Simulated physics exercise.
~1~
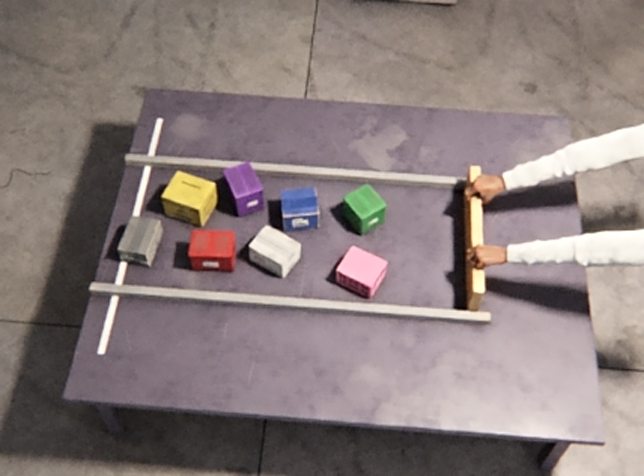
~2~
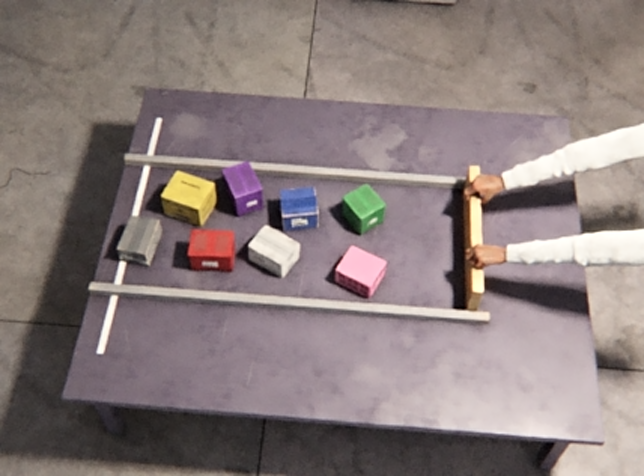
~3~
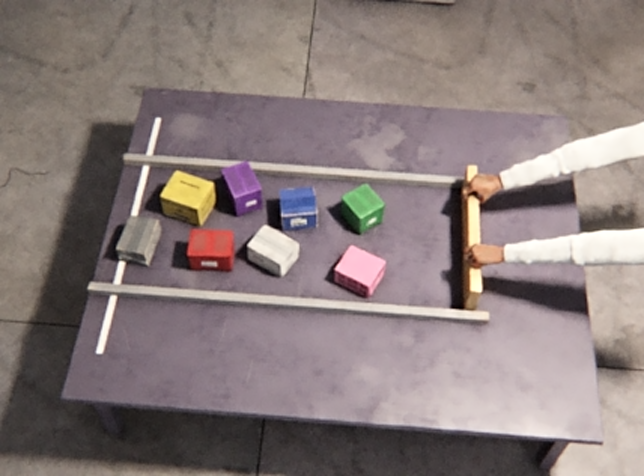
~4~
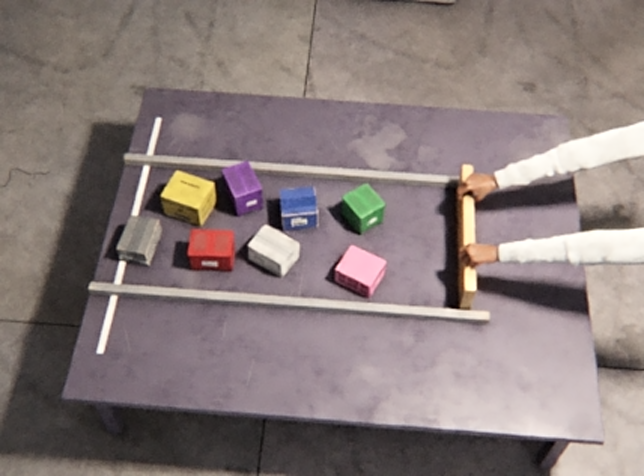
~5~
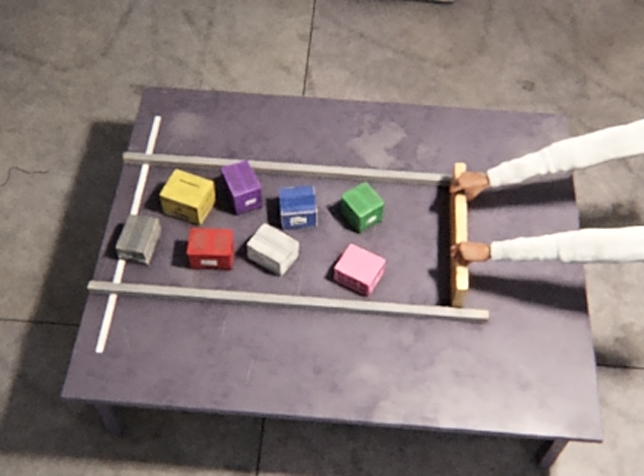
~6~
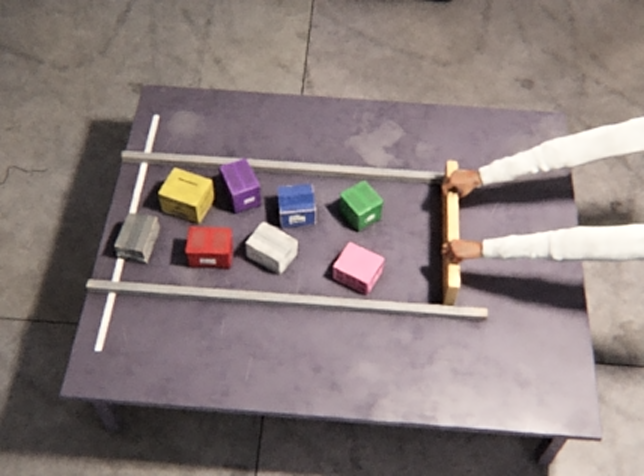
On a dark table, two hands slide a wooden plank slightly left toward scattered colored boxes.
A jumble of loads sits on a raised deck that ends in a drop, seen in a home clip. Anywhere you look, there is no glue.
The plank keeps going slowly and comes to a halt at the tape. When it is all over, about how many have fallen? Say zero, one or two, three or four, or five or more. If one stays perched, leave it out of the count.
My prediction is five or more fallers.
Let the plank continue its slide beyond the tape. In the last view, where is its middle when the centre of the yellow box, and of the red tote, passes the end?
Points: About (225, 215) and about (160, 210).
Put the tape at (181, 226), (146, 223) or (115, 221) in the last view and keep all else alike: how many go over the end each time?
Counts per try, in order: 3 / 5 / 8.
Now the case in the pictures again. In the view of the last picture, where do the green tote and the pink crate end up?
Roughly (121, 180), and the other roughly (99, 258).
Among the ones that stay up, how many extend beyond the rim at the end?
In total, 3 of them.
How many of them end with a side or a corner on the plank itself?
The answer is 3.
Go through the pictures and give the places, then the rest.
The first frame shows grey parcel (141, 241); yellow box (190, 199); red tote (213, 251); plank (473, 238); tape (133, 225).
The second frame shows yellow box (189, 199); blue parcel (299, 209).
The third frame shows red tote (212, 251); purple tote (242, 189).
The fourth frame shows grey parcel (140, 240); green tote (363, 210).
The fifth frame shows yellow box (188, 197); white parcel (273, 250).
The sixth frame shows grey parcel (138, 238); yellow box (187, 196); red tote (210, 248); plank (450, 233); tape (130, 222).
Early on, none off yet; grey parcel at rest near (138, 238); yellow box at rest near (187, 196); red tote at rest near (210, 248).
A while later, none off yet; grey parcel at rest near (138, 238); yellow box travelled about its own width near (157, 195); red tote travelled a little near (202, 246).
Further along, one off so far; grey parcel travelled about its own width near (98, 225); yellow box in the air near (80, 230); red tote travelled well along near (131, 232).
Finally, the number that fall off is five or more; lost, blue parcel, purple tote, red tote, yellow box and grey parcel.
